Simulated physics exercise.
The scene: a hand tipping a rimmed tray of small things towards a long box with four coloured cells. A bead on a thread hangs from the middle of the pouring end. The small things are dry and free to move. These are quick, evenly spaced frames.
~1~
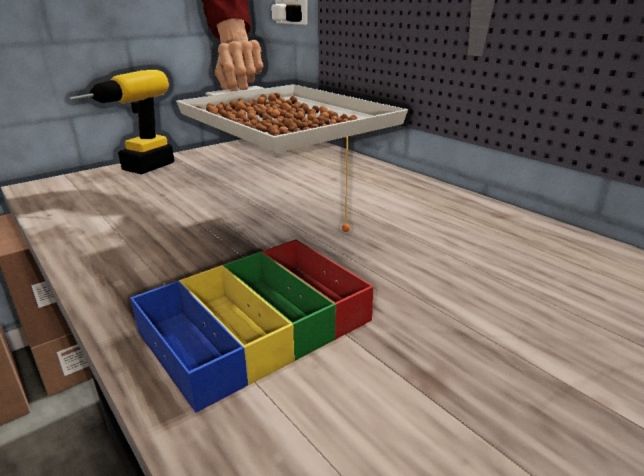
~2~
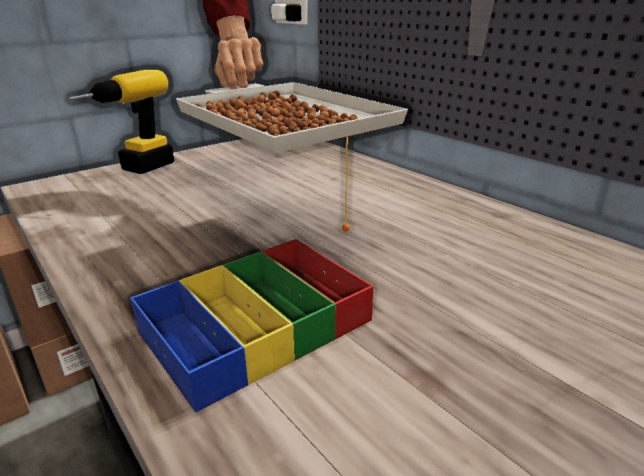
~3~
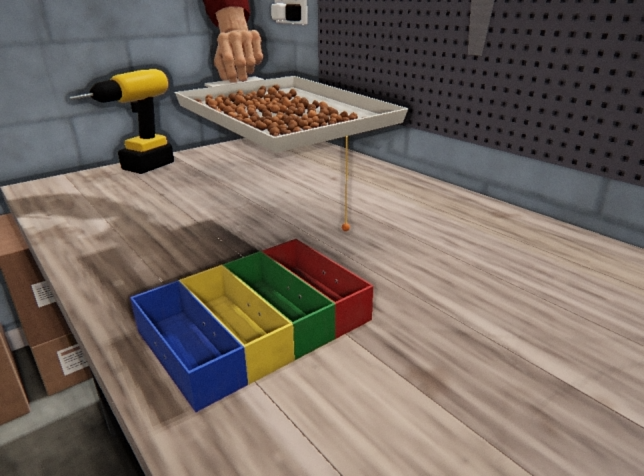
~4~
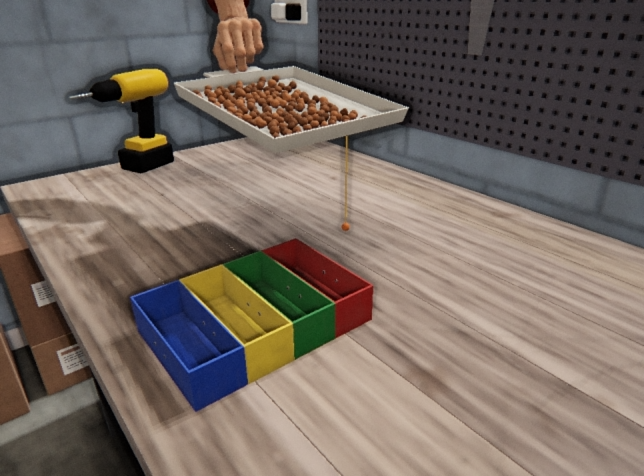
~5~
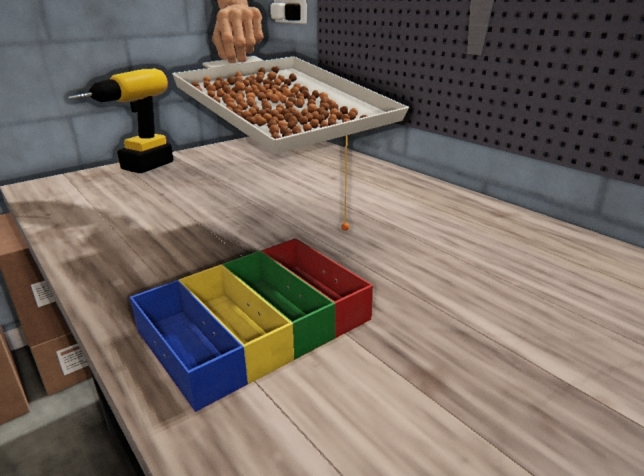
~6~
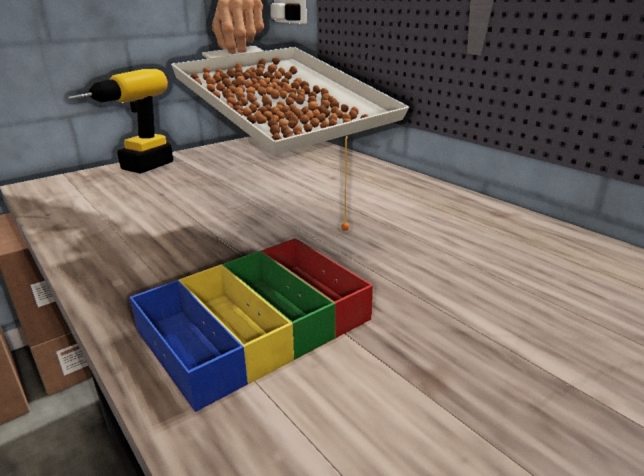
A hand slowly raises the back of a tray of hazelnuts above four coloured cells.
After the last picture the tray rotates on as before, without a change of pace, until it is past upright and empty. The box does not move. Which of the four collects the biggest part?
It favours the red compartment.
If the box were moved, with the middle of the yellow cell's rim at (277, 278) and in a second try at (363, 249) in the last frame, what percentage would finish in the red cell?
First some 20, then 0 per cent.
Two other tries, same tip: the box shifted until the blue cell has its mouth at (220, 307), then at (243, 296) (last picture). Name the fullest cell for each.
At the first place that green cell, at the second the green one.
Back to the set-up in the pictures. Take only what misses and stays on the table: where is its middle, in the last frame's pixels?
Close to (394, 293).
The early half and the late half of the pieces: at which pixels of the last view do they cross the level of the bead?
Around (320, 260) and then (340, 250).
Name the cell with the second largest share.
It is the green one.
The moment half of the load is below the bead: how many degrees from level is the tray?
Around 100° of tilt.
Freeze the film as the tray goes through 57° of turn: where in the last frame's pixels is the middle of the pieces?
Roughly at (305, 94).
Just after the last frame, tray tipped steeply; every one on the tray.
A moment on, tray tipped right over; roughly two thirds on the tray; about a tenth in the red cell; just a few in the green cell; roughly a third falling or outside the box.
Further on, tray tipped past a quarter turn; roughly half in the red cell; about a tenth in the green cell; just a few in the yellow cell; just a few in the blue cell; roughly a third falling or outside the box.
When it is over, tray tipped past a quarter turn; roughly half in the red cell; about a tenth in the green cell; just a few in the yellow cell; just a few in the blue cell; roughly a third outside the box.
